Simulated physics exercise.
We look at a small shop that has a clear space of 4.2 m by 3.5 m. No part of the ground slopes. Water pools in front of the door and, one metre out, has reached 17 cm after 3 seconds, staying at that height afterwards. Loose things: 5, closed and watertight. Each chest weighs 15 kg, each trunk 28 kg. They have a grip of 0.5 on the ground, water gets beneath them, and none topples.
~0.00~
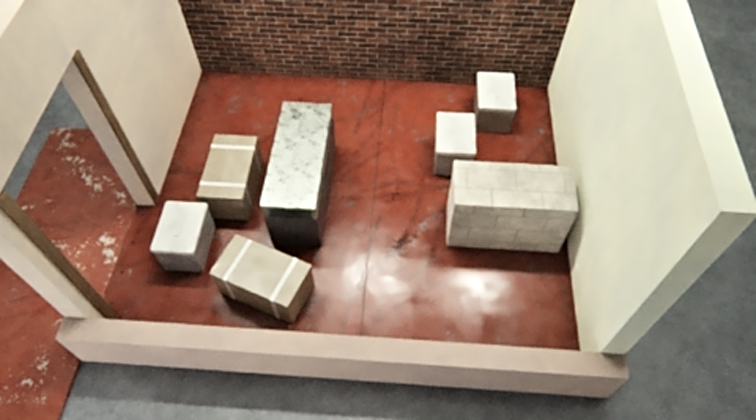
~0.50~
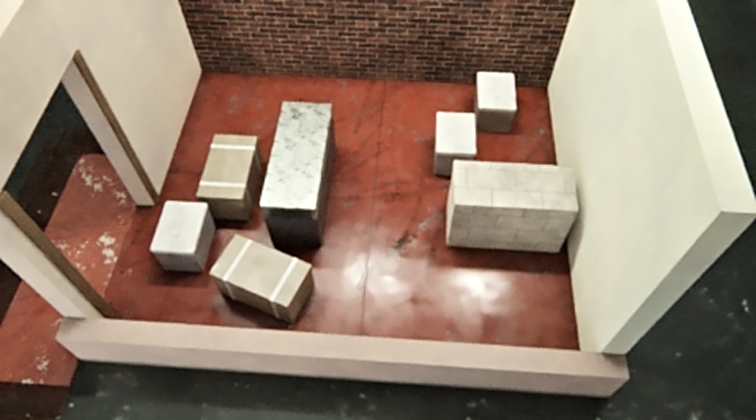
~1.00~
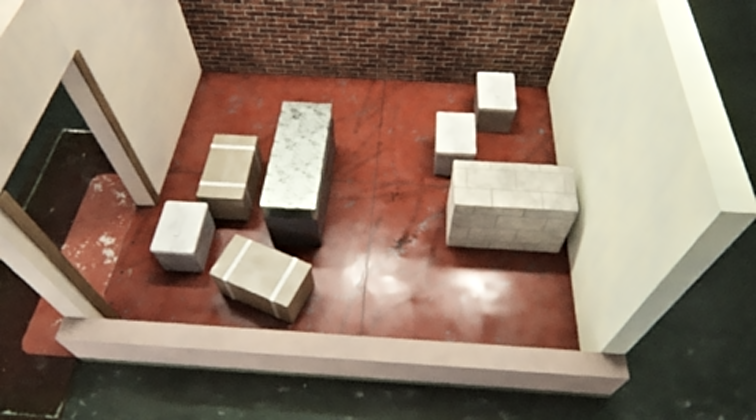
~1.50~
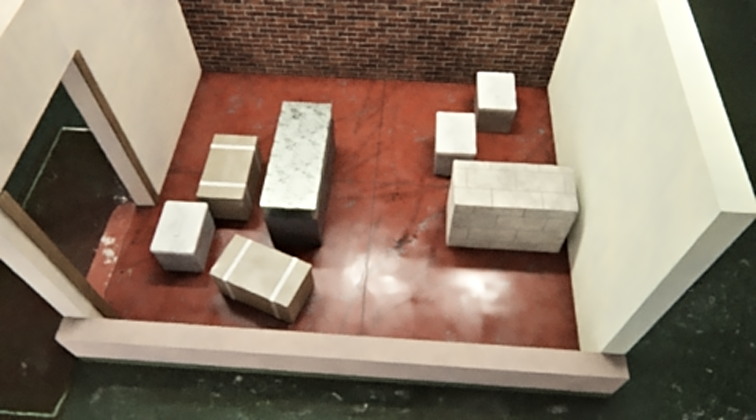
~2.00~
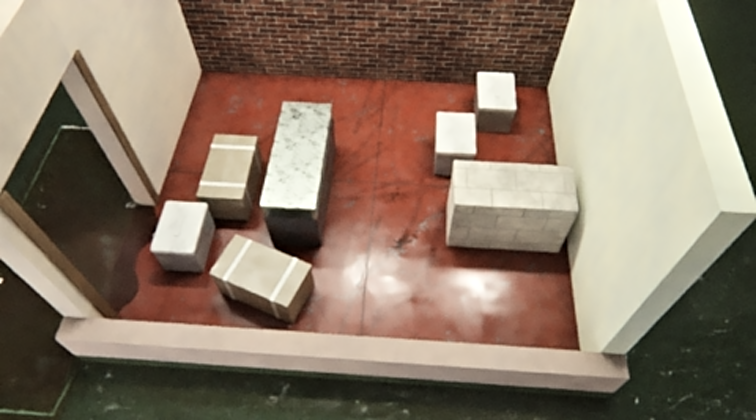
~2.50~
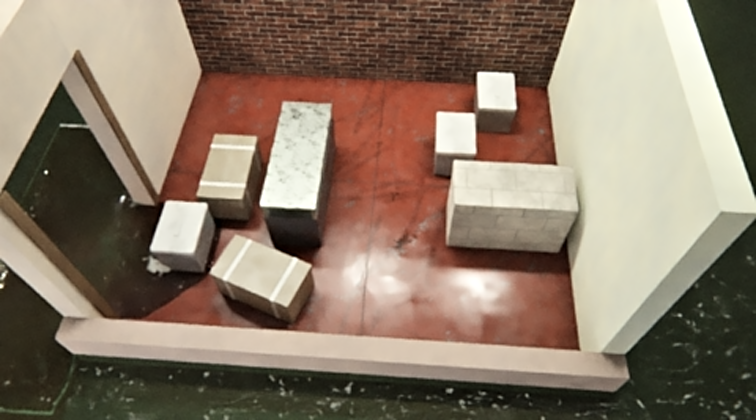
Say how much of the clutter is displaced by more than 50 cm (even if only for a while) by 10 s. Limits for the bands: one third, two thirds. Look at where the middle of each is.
The fraction is neither low nor high.
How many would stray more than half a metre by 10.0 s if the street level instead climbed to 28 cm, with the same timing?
I count 4 of them in that case.
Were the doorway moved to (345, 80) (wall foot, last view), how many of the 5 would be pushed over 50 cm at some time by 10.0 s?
Then the count would be 0.
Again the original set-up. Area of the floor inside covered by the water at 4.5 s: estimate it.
I'd put it close to 4.5 m2.
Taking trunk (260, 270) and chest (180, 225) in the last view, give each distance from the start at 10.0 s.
Shifts: 140 cm / 200 cm.
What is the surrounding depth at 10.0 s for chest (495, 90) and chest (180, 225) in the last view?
Depth approx. 6 cm / 8 cm.
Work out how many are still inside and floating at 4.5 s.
1.
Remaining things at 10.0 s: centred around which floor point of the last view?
Near (399, 187).
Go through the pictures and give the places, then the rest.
In the first frame, a chest at (179, 226), on the bottom; a chest at (497, 90), on the bottom; water covers 0.0 m2; 0 of 5 have shifted.
In the second frame, a chest at (179, 226) rests on the ground; a chest at (497, 90) rests on the ground; water covers 0.0 m2; 0 of 5 have shifted.
In the third frame, a chest at (179, 226), on the bottom; a chest at (497, 90), on the bottom; water covers 0.0 m2; 0 of 5 have shifted.
In the fourth frame, a chest at (179, 226) rests on the ground; a chest at (497, 90), on the bottom; water covers 0.0 m2; 0 of 5 have shifted.
In the fifth frame, a chest at (179, 226), on the bottom; a chest at (497, 90) rests on the ground; 0.0 m2 under water; 0 of 5 have shifted.
In the sixth frame, a chest at (179, 226), on the bottom; a chest at (497, 90), on the bottom; 0.5 m2 under water; 0 of 5 have shifted.
After 3.5 s 0 of 5 are over 50 cm from their spots; 0 afloat.
After 4.5 s 1 of 5 are over 50 cm from their spots; 1 afloat.
After 7.0 s 3 of 5 are over 50 cm from their spots; 1 afloat.
After 10.0 s 3 of 5 are over 50 cm from their spots, and 3 have been at some point; 3 afloat.
